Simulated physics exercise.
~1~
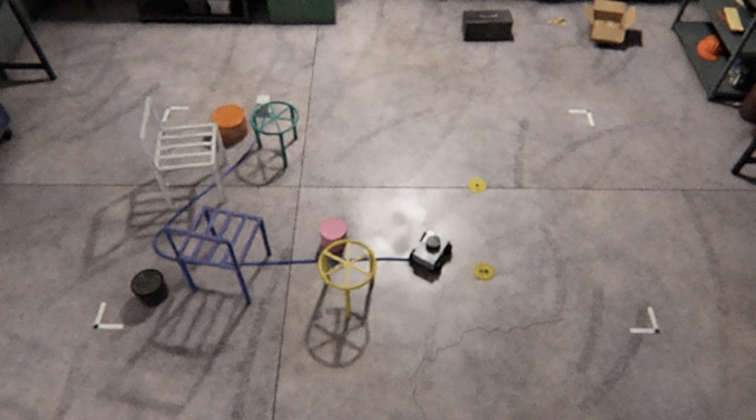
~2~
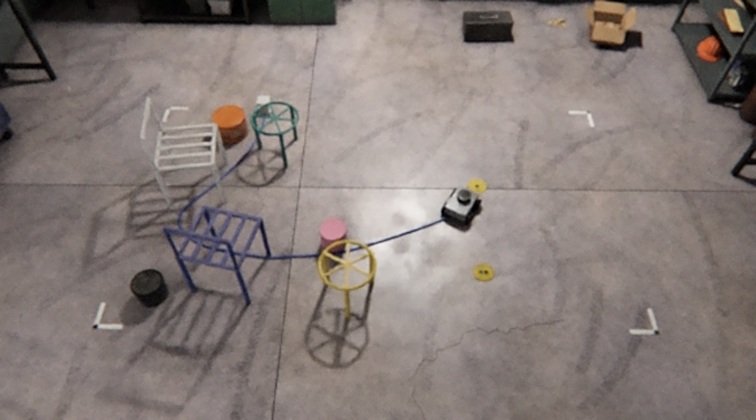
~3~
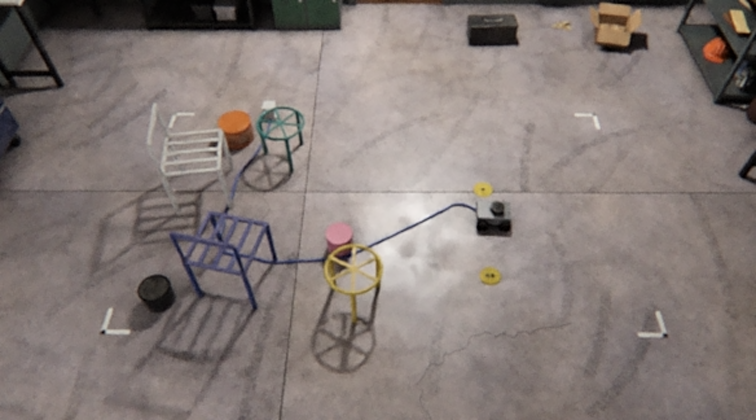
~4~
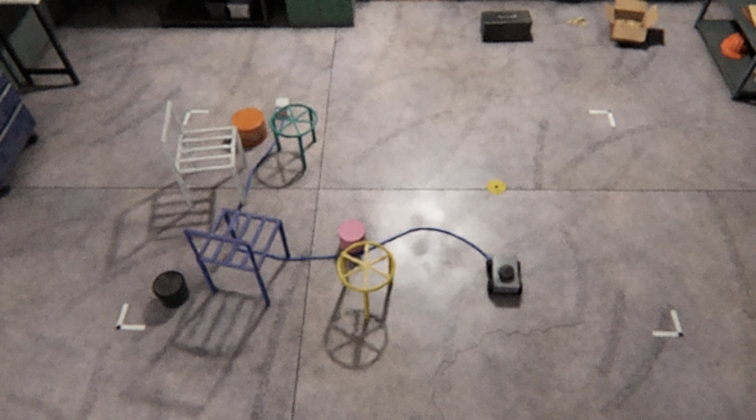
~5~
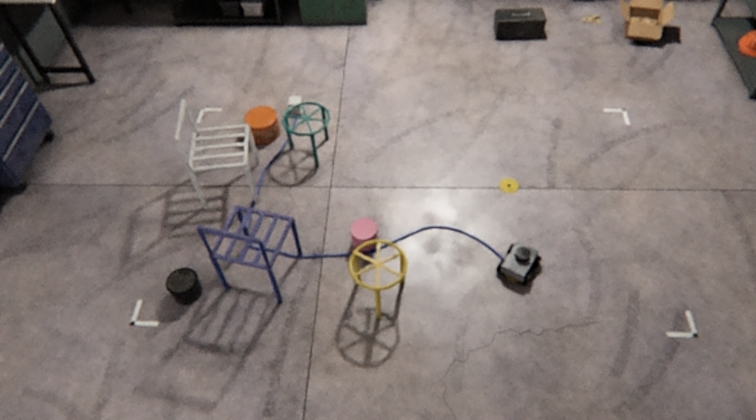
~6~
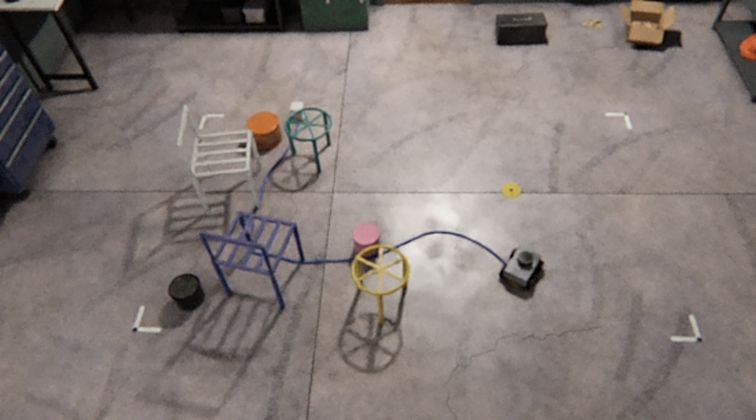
Blue chair, stools and bins standing still on a workshop floor as a small cart tows a blue lead up, then down.
